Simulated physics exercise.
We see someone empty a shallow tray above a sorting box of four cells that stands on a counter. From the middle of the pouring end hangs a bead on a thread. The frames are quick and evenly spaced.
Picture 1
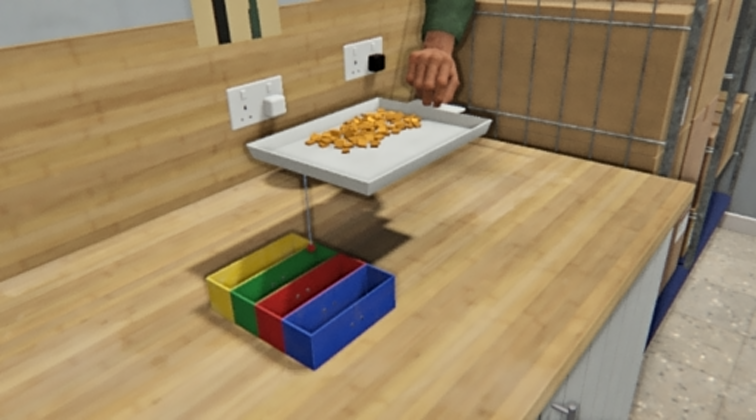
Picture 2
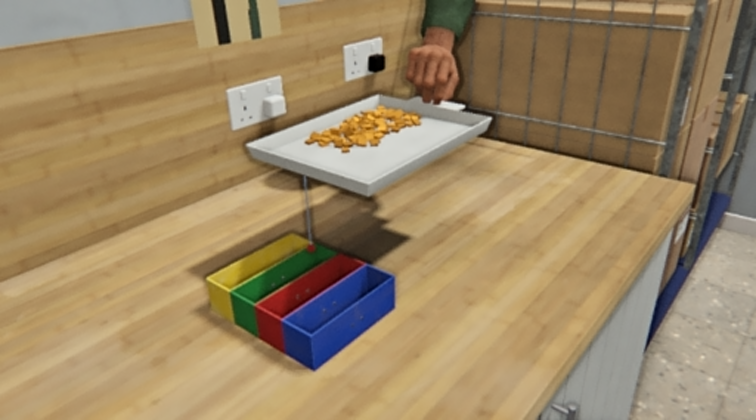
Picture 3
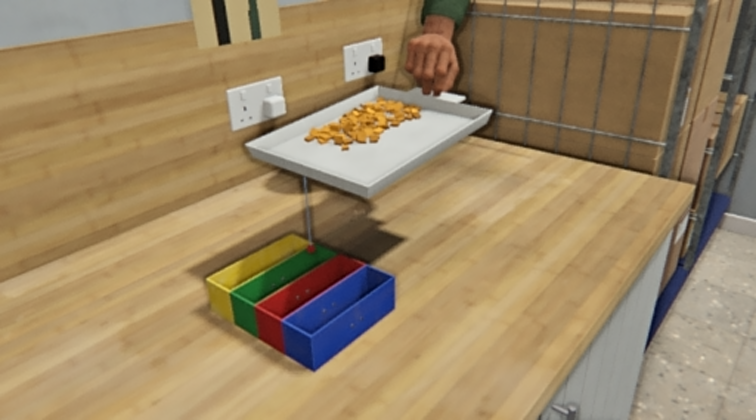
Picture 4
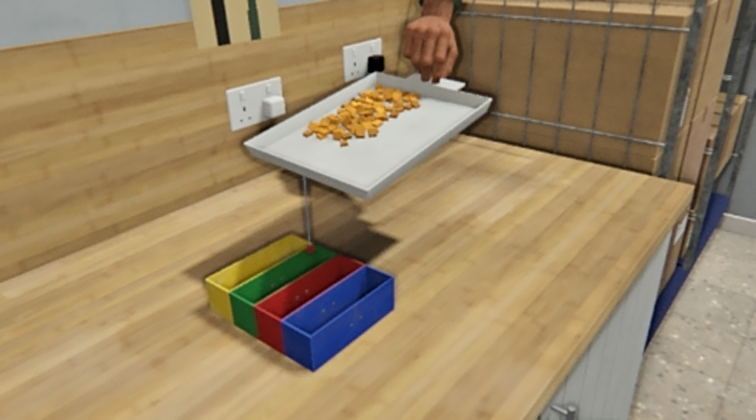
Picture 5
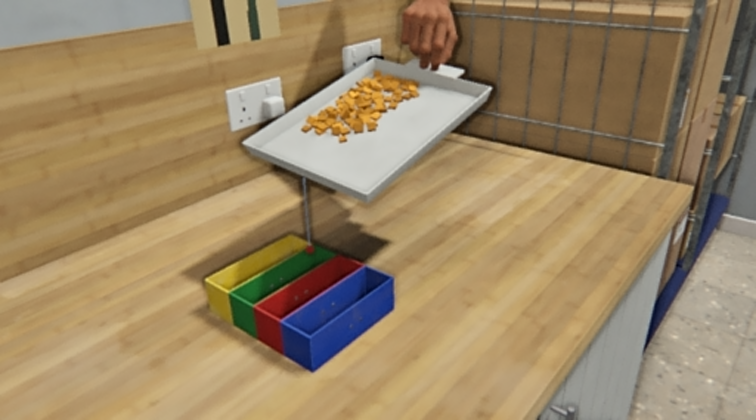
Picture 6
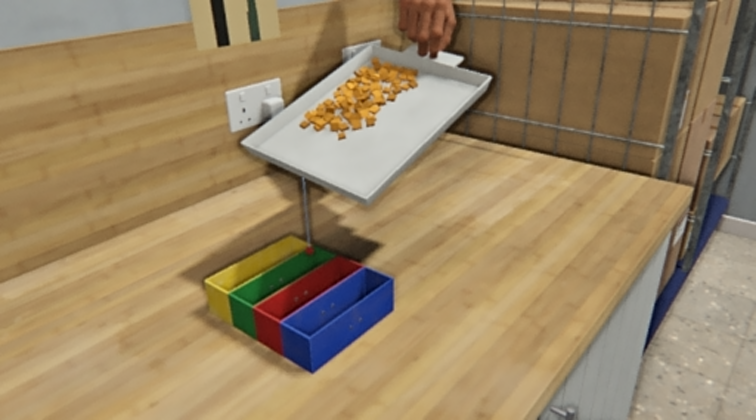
A hand raising the far end of a shallow tray of small orange pieces above a four-coloured sorting box on a wooden counter.
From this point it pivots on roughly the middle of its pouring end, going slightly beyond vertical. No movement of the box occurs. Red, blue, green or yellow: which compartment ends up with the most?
The blue one.
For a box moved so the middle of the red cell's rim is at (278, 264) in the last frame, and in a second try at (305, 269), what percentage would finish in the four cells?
Around 20 percent the first time, around 40 percent the second.
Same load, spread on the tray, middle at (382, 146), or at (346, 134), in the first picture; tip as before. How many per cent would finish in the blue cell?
Around 60 percent the first time and around 40 percent the second time.
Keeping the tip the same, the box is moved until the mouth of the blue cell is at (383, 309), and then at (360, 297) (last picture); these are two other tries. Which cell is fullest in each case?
First: The red one. Second: The blue cell.
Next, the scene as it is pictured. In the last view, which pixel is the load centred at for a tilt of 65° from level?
Check around (334, 190) in the last picture.
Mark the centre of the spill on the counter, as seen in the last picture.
I'd put the middle somewhere around (353, 378) in the last picture.
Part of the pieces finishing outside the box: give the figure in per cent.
That comes to some 10 per cent.
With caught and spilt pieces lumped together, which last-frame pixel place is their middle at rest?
(333, 324).
Just after the last frame, tray tipped steeply; the larger part on the tray; just a few in the red cell; roughly a quarter falling or outside the box.
A moment on, tray tipped past a quarter turn; about a tenth on the tray; roughly a quarter in the blue cell; roughly a quarter in the red cell; just a few in the green cell; roughly a third falling or outside the box.
Further on, tray tipped past a quarter turn; roughly half in the blue cell; roughly a third in the red cell; about a tenth in the green cell; about a tenth falling or outside the box.
When it is over, tray tipped past a quarter turn; roughly half in the blue cell; roughly a third in the red cell; about a tenth in the green cell; not one in the yellow cell; about a tenth outside the box.
